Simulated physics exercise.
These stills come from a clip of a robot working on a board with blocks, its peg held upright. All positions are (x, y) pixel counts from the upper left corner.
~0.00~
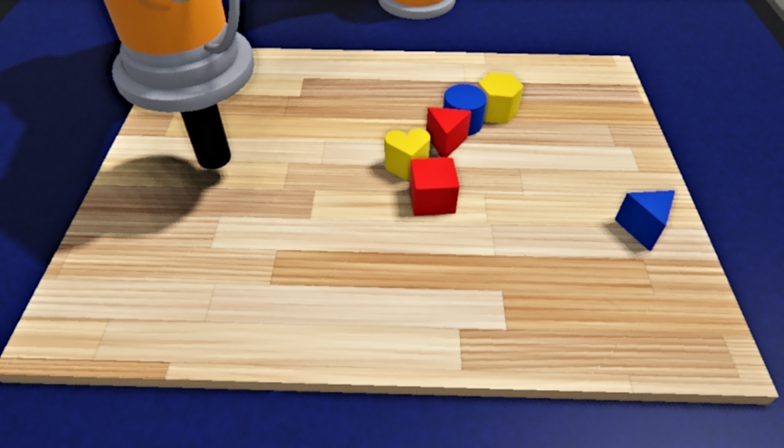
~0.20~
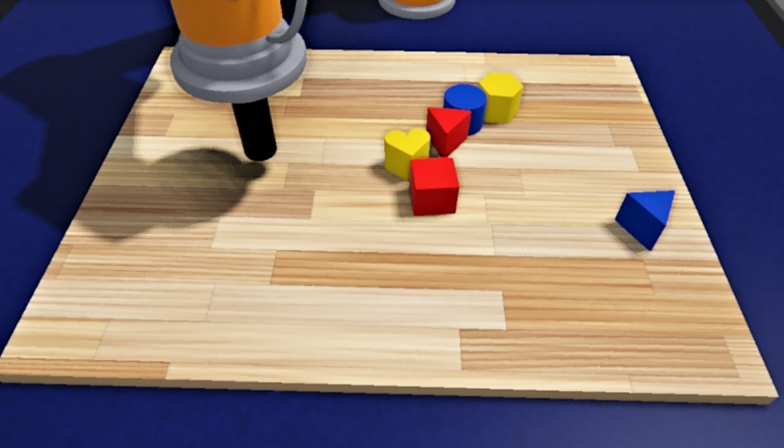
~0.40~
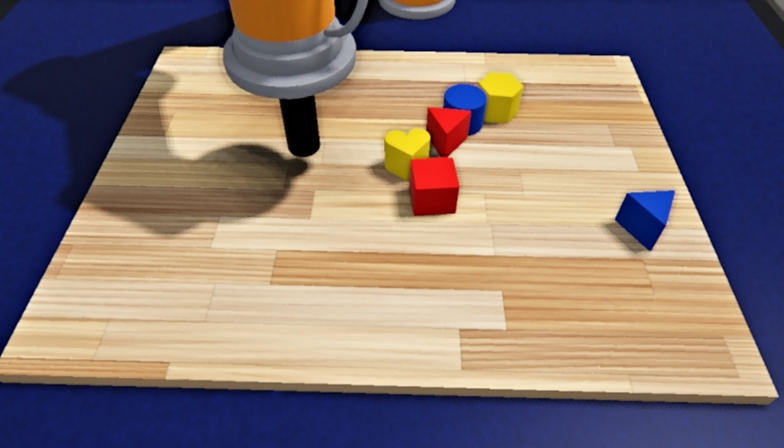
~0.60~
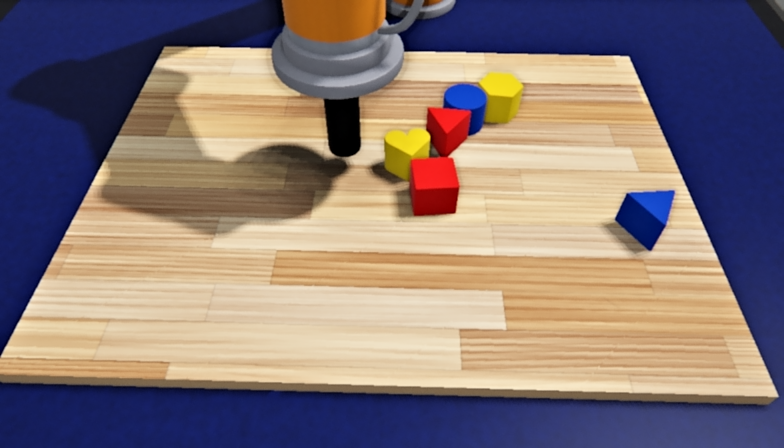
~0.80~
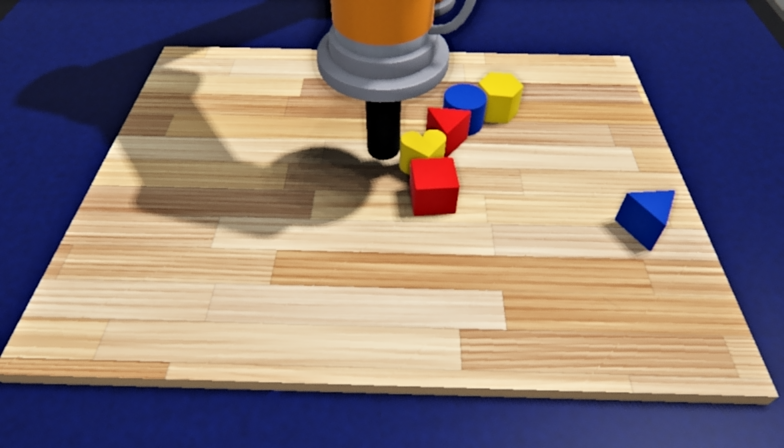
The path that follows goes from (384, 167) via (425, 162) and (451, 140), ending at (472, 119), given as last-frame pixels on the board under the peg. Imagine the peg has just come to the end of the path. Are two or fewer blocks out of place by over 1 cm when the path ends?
I'd say no.
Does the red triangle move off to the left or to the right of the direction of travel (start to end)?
It heads right.
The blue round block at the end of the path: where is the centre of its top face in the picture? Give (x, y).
It will end up at (474, 70).
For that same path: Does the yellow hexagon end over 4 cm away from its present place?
Final answer: No.
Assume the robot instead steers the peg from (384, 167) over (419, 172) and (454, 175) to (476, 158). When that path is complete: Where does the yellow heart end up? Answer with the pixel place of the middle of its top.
Put as a pixel place, it's (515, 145).
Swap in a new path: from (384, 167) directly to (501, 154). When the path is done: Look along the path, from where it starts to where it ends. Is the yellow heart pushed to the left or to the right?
Picture yourself facing from the start of the path to its end: The yellow heart moves off to your right.
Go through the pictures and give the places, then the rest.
The first frame shows lower end of the peg (215, 160), tops of blocks, yellow heart (408, 139), red triangle (448, 116), blue round block (466, 96), yellow hexagon (501, 84).
The second frame shows peg (261, 152), blocks as before.
The third frame shows peg (304, 148), blocks as before.
The fourth frame shows peg (345, 148), blocks as before.
The fifth frame shows peg (384, 151), yellow heart (424, 140), red triangle (448, 116), blue round block (466, 96), yellow hexagon (501, 84).
On the path given first. One third of the way, peg (428, 145); yellow heart (466, 144), turned 35° clockwise; red triangle (464, 123), turned 45° anticlockwise.
Two thirds of the way, peg (454, 123); yellow heart (471, 143), turned 55° clockwise; red triangle (489, 114); blue round block (467, 91); yellow hexagon (503, 82).
At the end, peg (475, 103); yellow heart (471, 143), turned 55° clockwise; red triangle (498, 106), turned 55° clockwise; blue round block (474, 70); yellow hexagon (515, 76), turned 30° clockwise.
